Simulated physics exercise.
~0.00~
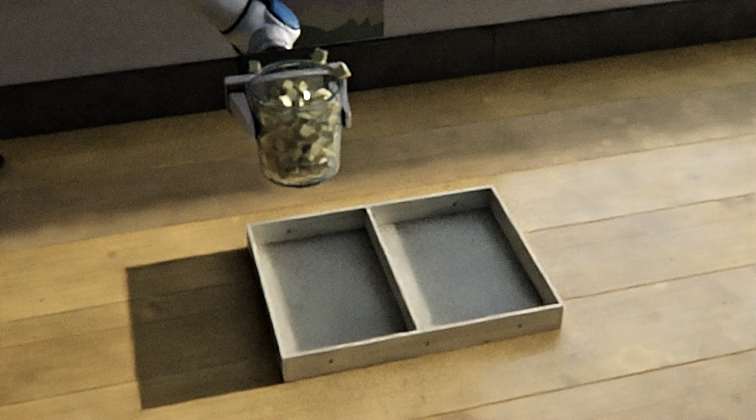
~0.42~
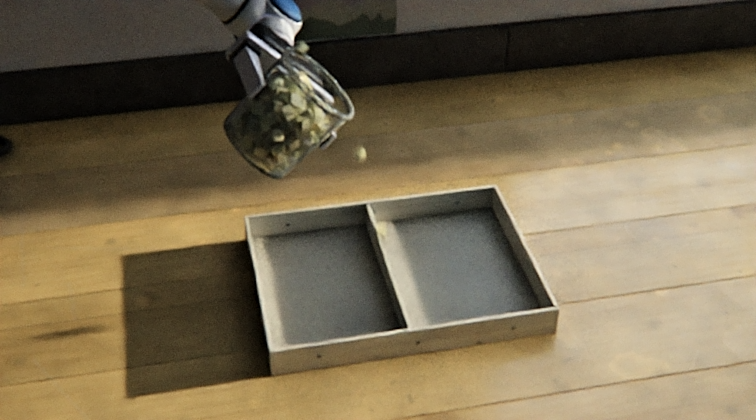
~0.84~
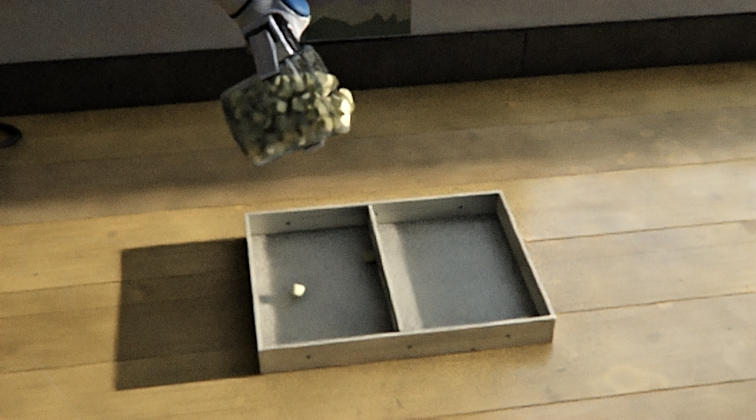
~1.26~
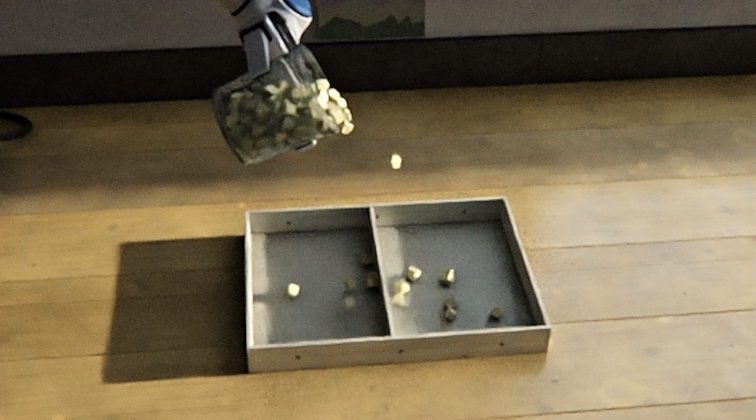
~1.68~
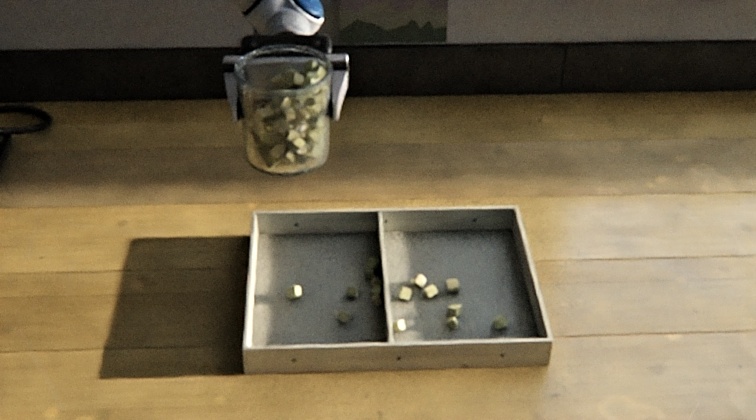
A robot arm tips a clear cup, drops some vegetable dice into a divided tray, and rights it.
